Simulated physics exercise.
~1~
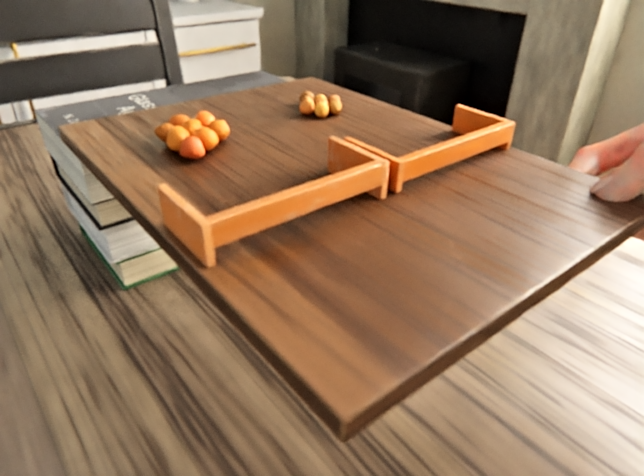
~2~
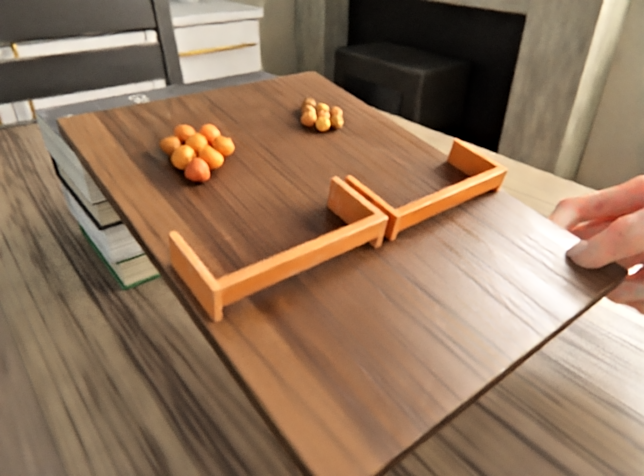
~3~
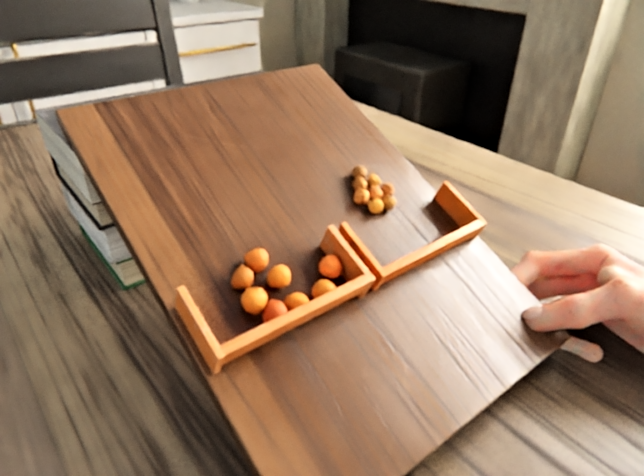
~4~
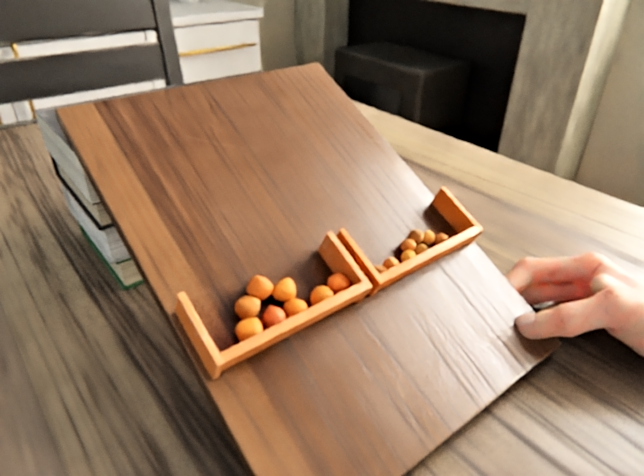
In the video, a hand lowers one end of a wooden board propped on a stack of books, steepening its slope. Two clusters of small round orange and tan objects slide and roll down, then end up gathered behind two orange barriers while the hand stays at the board.
